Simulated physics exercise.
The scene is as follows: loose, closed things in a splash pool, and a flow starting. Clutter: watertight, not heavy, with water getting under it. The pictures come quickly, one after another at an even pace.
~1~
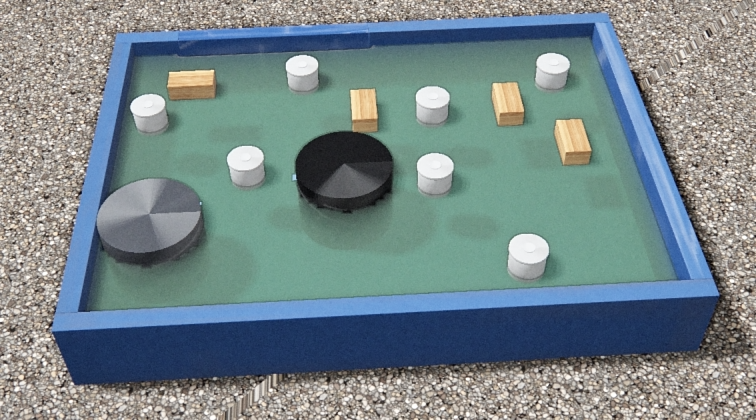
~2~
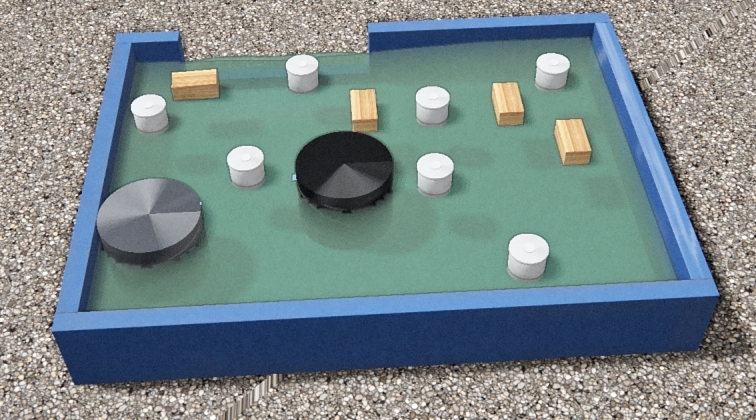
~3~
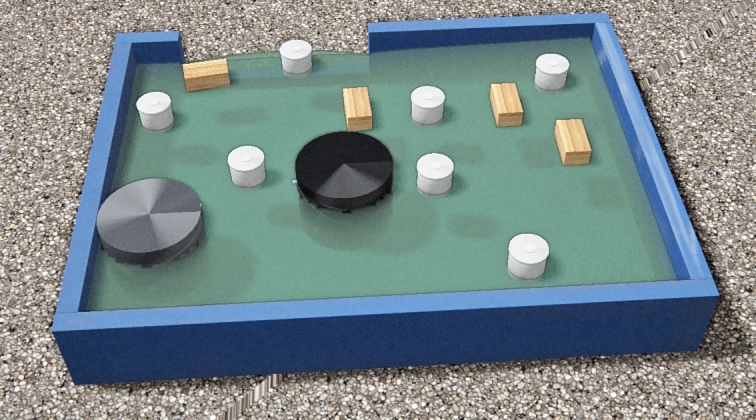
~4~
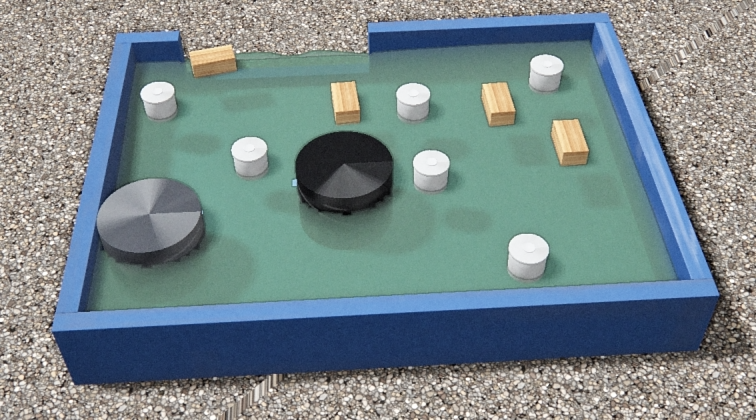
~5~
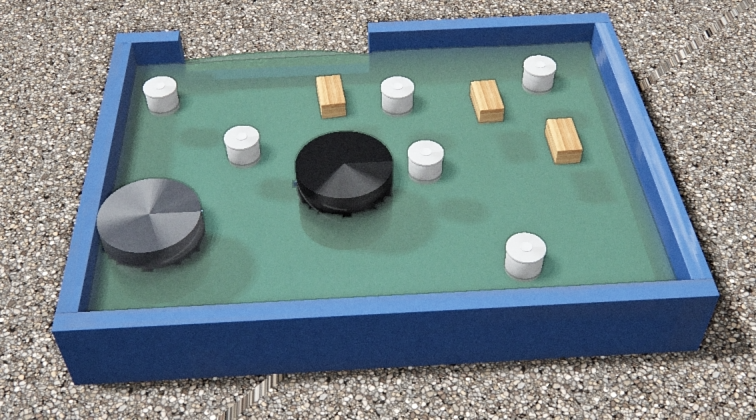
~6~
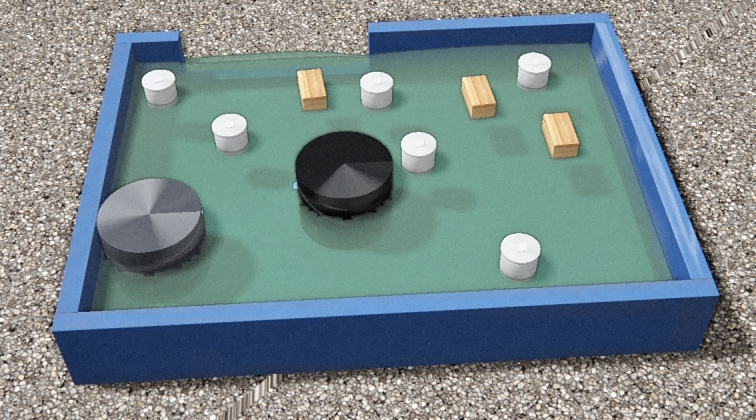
A blue-walled pool opens at the back, and floating blocks and white tubs drift toward the gap.
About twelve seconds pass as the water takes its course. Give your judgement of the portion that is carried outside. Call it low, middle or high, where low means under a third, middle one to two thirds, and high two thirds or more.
High.
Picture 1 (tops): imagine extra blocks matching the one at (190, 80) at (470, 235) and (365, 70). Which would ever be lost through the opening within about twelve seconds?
In order: Never leaves, then leaves.
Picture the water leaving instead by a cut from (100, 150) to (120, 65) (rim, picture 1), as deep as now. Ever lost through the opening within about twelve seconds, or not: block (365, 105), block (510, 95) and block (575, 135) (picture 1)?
Lost, retained, retained.
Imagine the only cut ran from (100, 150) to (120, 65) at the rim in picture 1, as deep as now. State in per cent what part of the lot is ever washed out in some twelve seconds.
Share out: Near 50 %.
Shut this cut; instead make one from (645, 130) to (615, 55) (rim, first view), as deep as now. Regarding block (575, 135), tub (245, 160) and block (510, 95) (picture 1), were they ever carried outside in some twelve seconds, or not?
Answer, item by item: Lost, not lost, lost.
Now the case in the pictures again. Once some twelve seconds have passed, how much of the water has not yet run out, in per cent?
About 50 per cent.
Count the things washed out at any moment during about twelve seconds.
8.
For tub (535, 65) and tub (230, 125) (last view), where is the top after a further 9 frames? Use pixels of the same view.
Roughly (489, 62) and roughly (229, 58).
A moment on, 2 of 11 are out; 9 afloat.
Next, 5 of 11 are out; 6 afloat.
Later, 7 of 11 are out; 4 afloat.
In the end, 8 of 11 are out; 3 afloat.
